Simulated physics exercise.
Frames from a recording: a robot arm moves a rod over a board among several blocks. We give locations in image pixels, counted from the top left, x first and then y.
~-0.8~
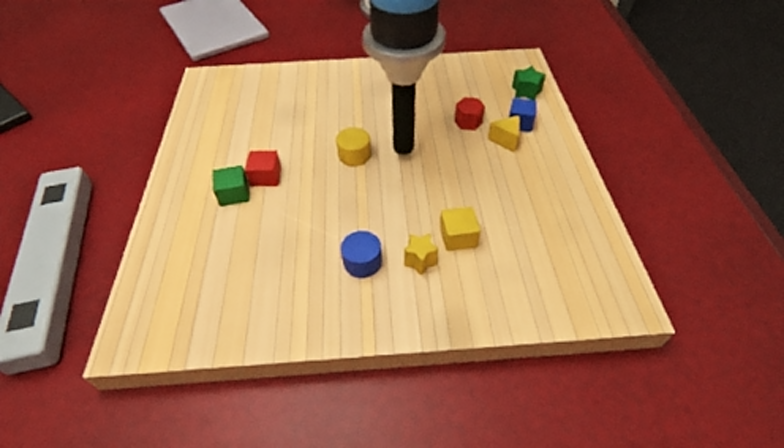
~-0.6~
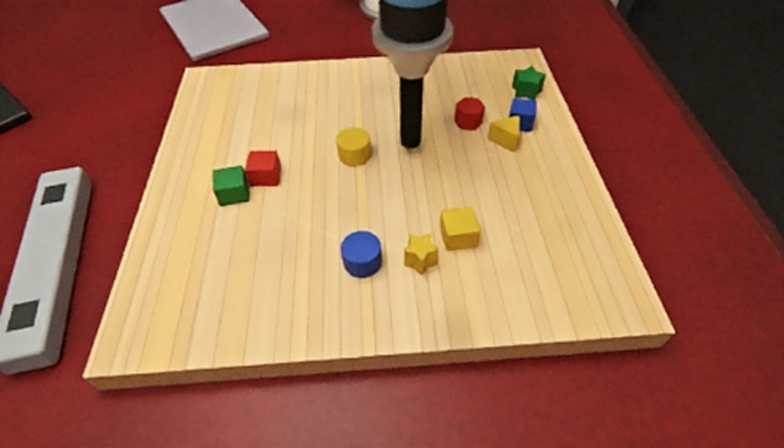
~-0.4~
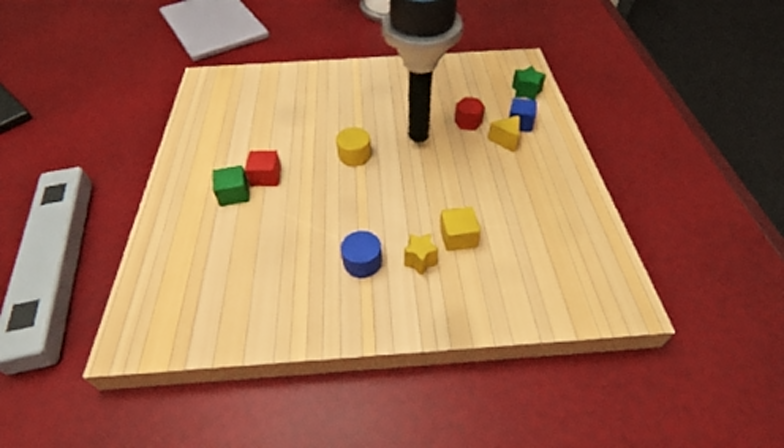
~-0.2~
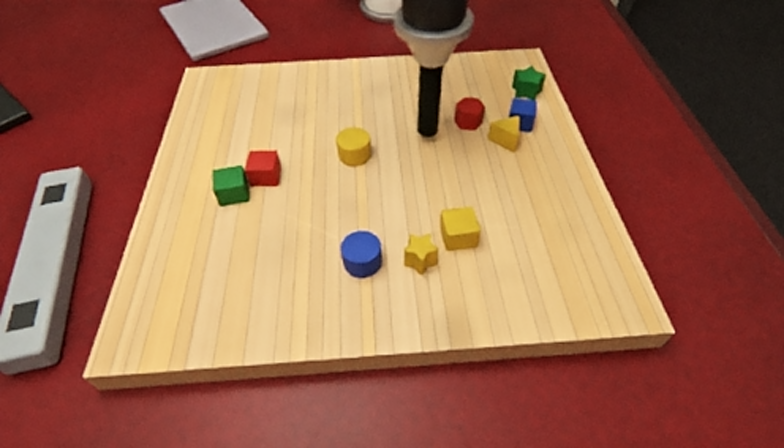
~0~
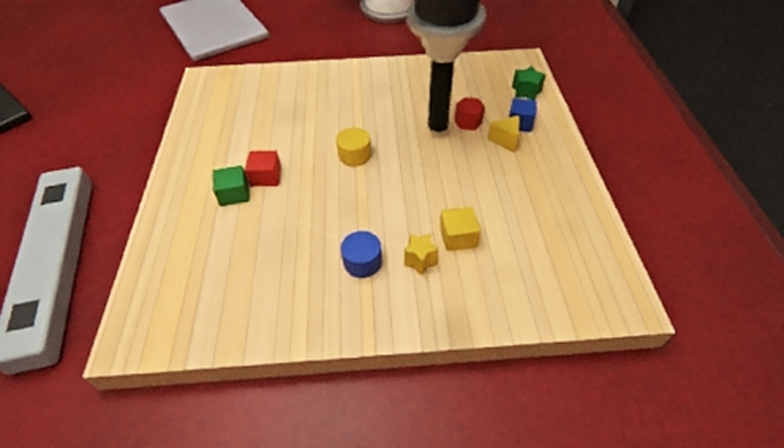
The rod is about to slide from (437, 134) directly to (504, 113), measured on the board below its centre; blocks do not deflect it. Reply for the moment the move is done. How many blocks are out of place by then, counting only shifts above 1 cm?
That push would leave one block displaced by more than about 1 cm.
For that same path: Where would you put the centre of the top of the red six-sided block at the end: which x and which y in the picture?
Its top middle: (509, 83).
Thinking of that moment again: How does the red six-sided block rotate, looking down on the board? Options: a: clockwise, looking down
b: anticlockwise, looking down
It's b.
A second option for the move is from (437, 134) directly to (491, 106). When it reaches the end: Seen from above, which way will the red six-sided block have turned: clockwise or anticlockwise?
Viewed from above: Clockwise.
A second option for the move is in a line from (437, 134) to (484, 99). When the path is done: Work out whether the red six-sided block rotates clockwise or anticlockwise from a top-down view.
It spins clockwise.
On the path given first. One third of the way, rod at (462, 118); red six-sided block at (480, 101).
Two thirds of the way, rod at (484, 111); red six-sided block at (496, 92), turned 35° anticlockwise.
At the end, rod at (505, 105); red six-sided block at (509, 83), turned 65° anticlockwise; yellow three-sided block not moved; blue square at (527, 106), turned 15° clockwise.
